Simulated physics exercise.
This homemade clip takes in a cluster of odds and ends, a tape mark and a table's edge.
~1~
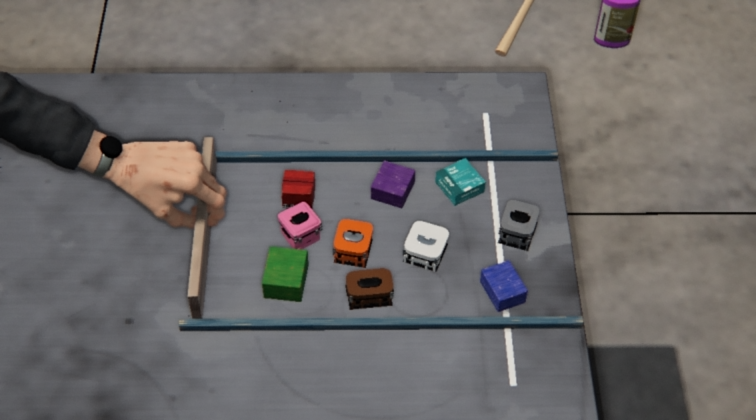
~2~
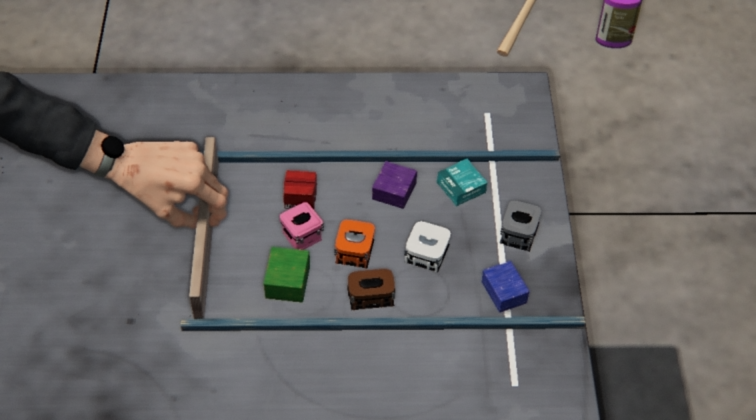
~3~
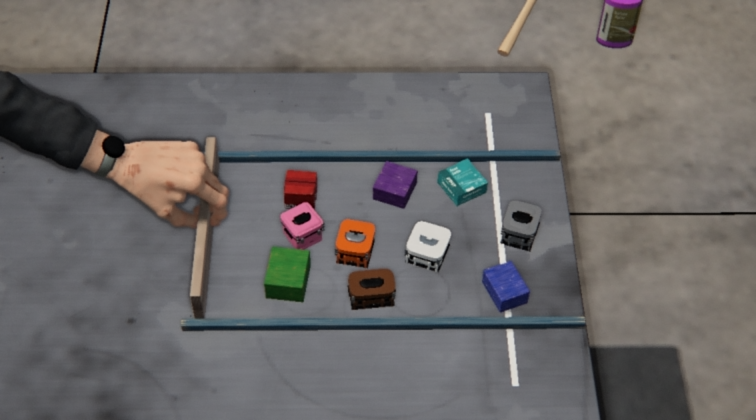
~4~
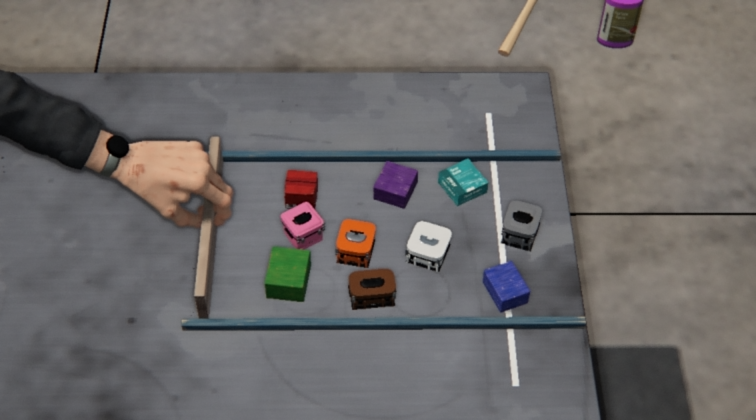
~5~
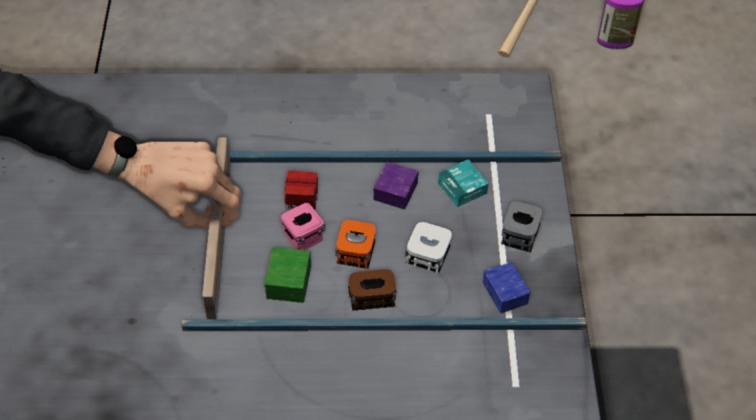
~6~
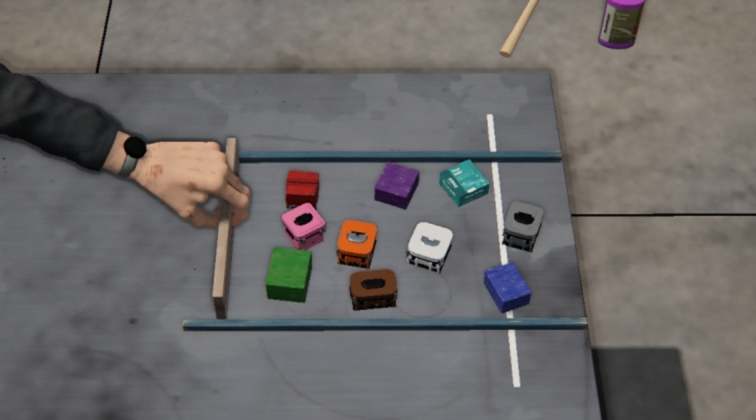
A hand held a wooden board upright at the left of some scattered colourful blocks and cases, then slid it slightly right toward them, while the pieces near the white tape line stayed put.
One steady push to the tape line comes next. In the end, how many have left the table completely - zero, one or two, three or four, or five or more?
Okay, so the number that tips off the end comes to three or four, I'd say.
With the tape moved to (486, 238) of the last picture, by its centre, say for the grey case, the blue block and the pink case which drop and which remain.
In order, the grey case goes off the edge, then the blue block goes off the edge, then the pink case keeps its spot.
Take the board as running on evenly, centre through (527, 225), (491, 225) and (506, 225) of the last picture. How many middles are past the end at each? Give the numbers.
6; 4; 4.
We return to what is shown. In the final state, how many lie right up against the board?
Looks like 3 of them, all told.
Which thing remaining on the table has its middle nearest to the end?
The foremost one is the brown case.
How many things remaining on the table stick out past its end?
In total, 1 of them.
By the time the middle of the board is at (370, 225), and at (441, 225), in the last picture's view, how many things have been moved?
7 and 10.
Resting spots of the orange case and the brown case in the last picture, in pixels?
Final centres, in order: Near (556, 242), near (571, 292).
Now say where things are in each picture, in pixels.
In the first picture, grey case (519, 225); blue block (503, 286); turquoise box (460, 182); board (203, 226); tape (498, 237).
In the second picture, blue block (505, 286); orange case (355, 244).
In the third picture, turquoise box (463, 182); purple block (395, 185).
In the fourth picture, grey case (521, 225); board (210, 225).
In the fifth picture, blue block (506, 287); pink case (303, 228).
In the sixth picture, grey case (523, 226); blue block (507, 287); turquoise box (464, 183); board (227, 226); tape (502, 238).
A little later, none off yet; grey case at rest near (523, 226); blue block at rest near (507, 287); turquoise box at rest near (464, 183).
Next, none off yet; grey case at rest near (523, 226); blue block at rest near (507, 287); turquoise box shifted a little near (476, 184).
Later still, none off yet; grey case shifted about its own width near (579, 218); blue block shifted about its own width near (567, 284); turquoise box shifted well along near (543, 177).
When it is over, the number that fall off is three or four; down, white case, turquoise box, blue block and grey case.
